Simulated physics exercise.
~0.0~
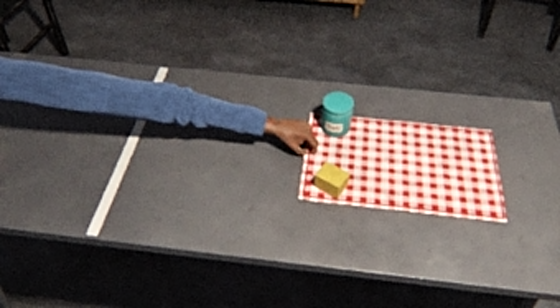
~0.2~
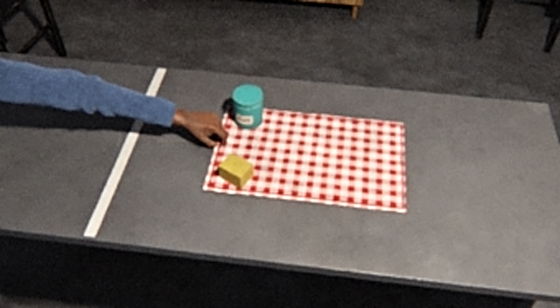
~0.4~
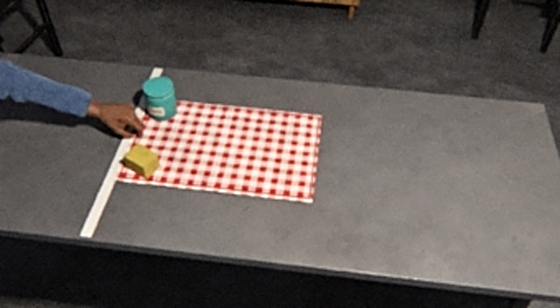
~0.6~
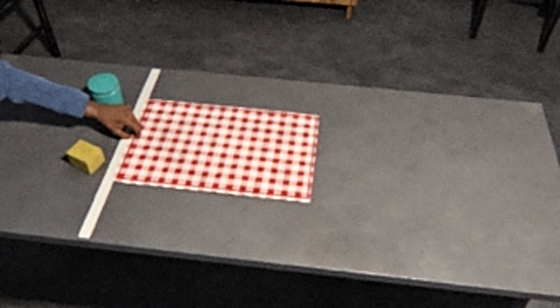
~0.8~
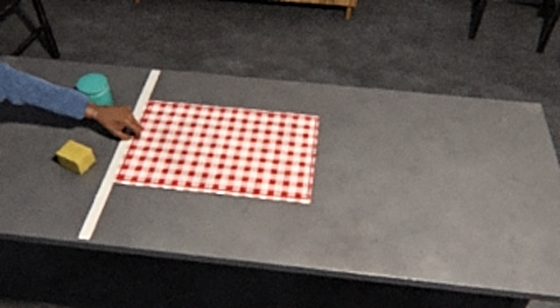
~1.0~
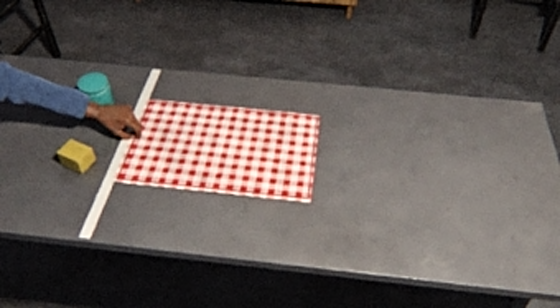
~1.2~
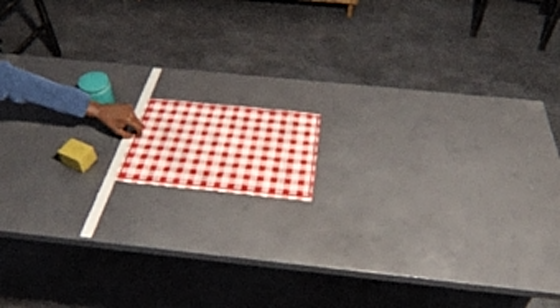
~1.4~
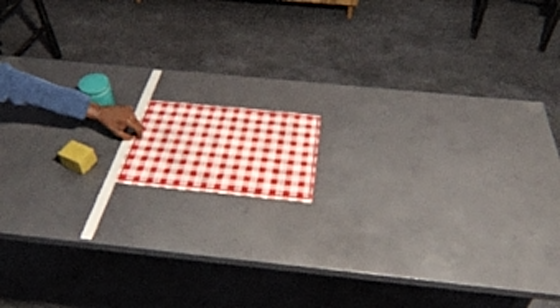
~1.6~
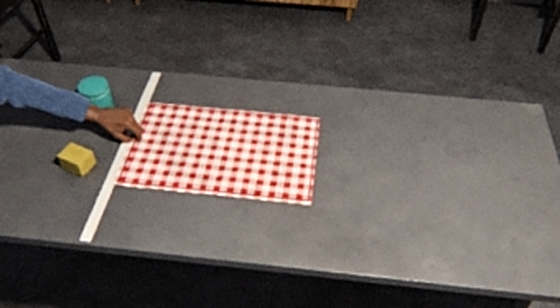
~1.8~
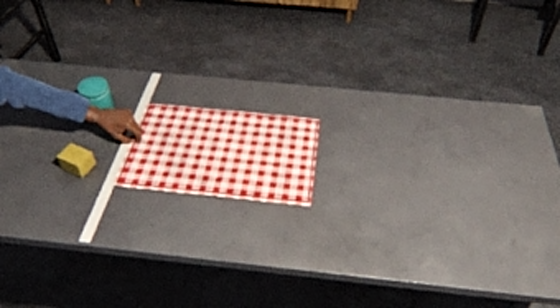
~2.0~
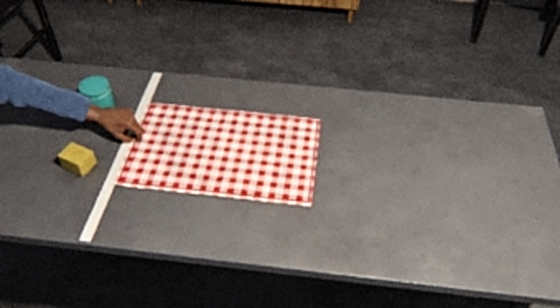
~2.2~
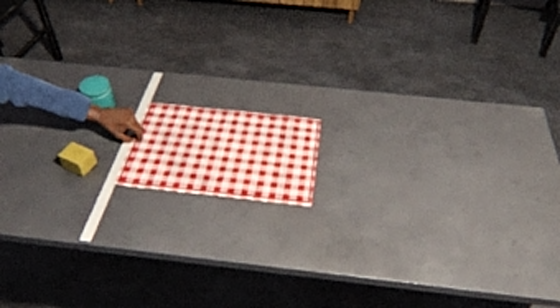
A hand dragged a red checked cloth left across a dark table, carrying a yellow block and a turquoise jar, until its edge stopped at the white tape; both items slid off the front and came to rest beyond the line.
